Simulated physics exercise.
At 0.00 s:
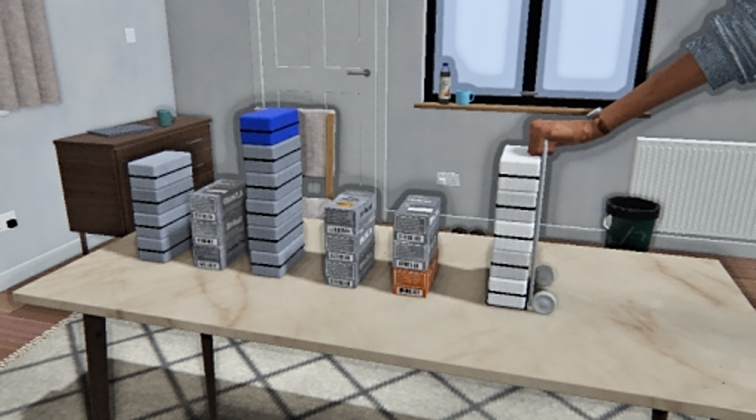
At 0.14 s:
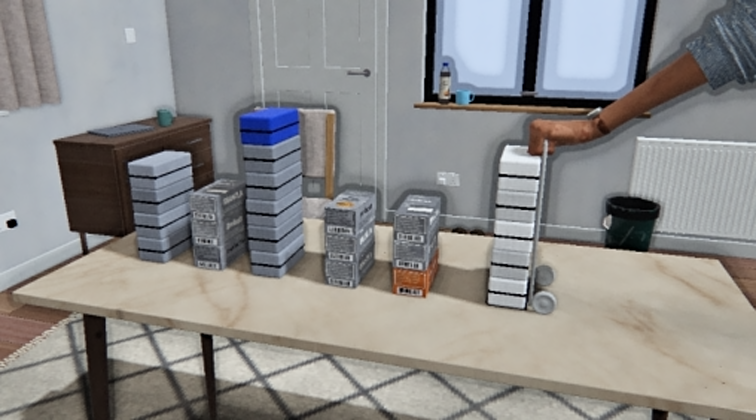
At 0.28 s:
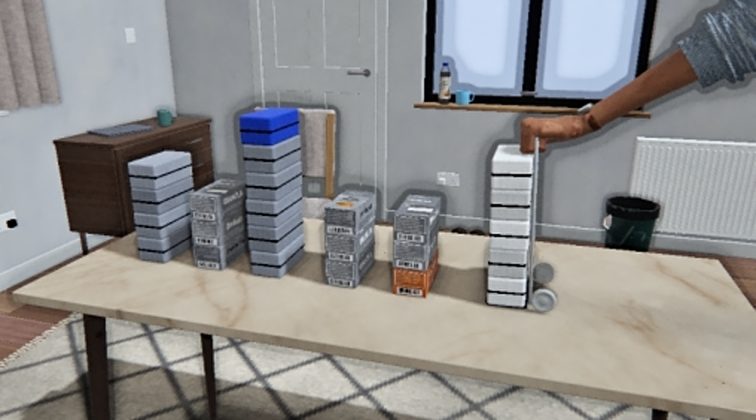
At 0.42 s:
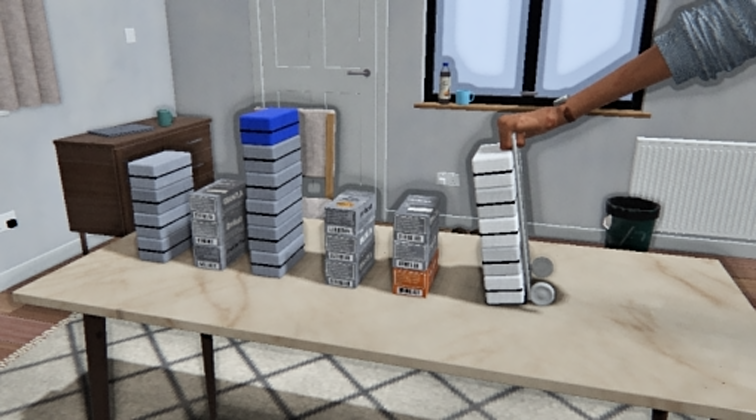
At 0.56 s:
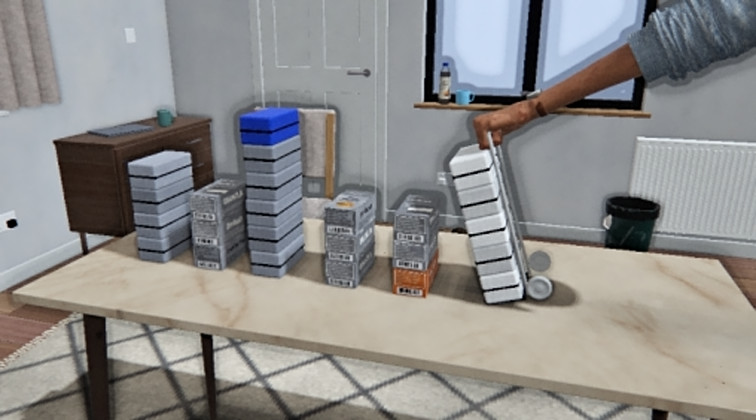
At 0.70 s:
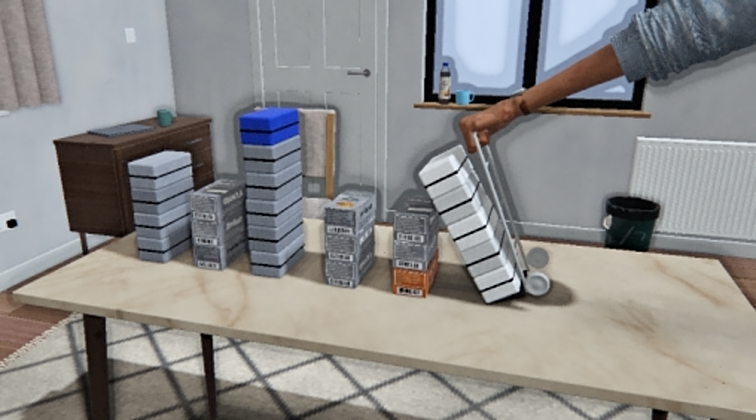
On a marble-topped table, a hand tilting a small sack truck and its pale stack leftward towards a row of grey stacks.
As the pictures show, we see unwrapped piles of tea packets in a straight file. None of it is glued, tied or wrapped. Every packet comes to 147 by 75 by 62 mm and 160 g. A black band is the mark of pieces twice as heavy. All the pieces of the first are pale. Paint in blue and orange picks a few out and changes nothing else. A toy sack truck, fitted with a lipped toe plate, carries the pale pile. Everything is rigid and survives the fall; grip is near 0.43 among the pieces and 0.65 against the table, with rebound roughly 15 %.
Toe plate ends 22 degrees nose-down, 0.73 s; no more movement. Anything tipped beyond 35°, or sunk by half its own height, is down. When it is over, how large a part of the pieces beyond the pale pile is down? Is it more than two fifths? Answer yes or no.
No.
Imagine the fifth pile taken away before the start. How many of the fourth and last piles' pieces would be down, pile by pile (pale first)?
In that case fourth 0, last 0.
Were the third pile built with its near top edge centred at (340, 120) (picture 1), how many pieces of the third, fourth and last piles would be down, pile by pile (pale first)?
Pile by pile that makes third 6, fourth 6, last 4.
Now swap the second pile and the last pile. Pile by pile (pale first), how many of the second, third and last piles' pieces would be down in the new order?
Second 4, third 0, last 0.
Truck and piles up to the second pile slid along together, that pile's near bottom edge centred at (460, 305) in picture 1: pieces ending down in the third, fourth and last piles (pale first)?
In that case third 0, fourth 0, last 0.
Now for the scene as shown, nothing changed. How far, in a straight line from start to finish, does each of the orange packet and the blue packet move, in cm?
So orange shifts 4 cm, while blue shifts 0 cm.
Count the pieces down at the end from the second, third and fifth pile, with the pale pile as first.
From the second pile 3, from the third pile 0 and from the fifth pile 0.
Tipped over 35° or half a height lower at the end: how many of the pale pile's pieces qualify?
The number you get is 5.
By 0.78 s, 5 of the pale pile down; none of the 19 other packets down, 1 disturbed.
By 0.88 s, 5 of the pale pile down; none of the 19 other packets down, 3 disturbed; orange packet tilted 12°.
By 1.02 s, 5 of the pale pile down; none of the 19 other packets down, 6 disturbed; orange packet tilted 32°.
By 1.14 s, 5 of the pale pile down; 3 of the 19 other packets down; orange packet tilted 42°.
When it is over (1.8 s), 5 of the pale pile down; 3 of the 19 other packets down; orange packet tilted 41°; blue packet unmoved. That is 16 per cent. In pixels of the last frame, middles, orange packet near (404, 262), blue packet near (269, 126).
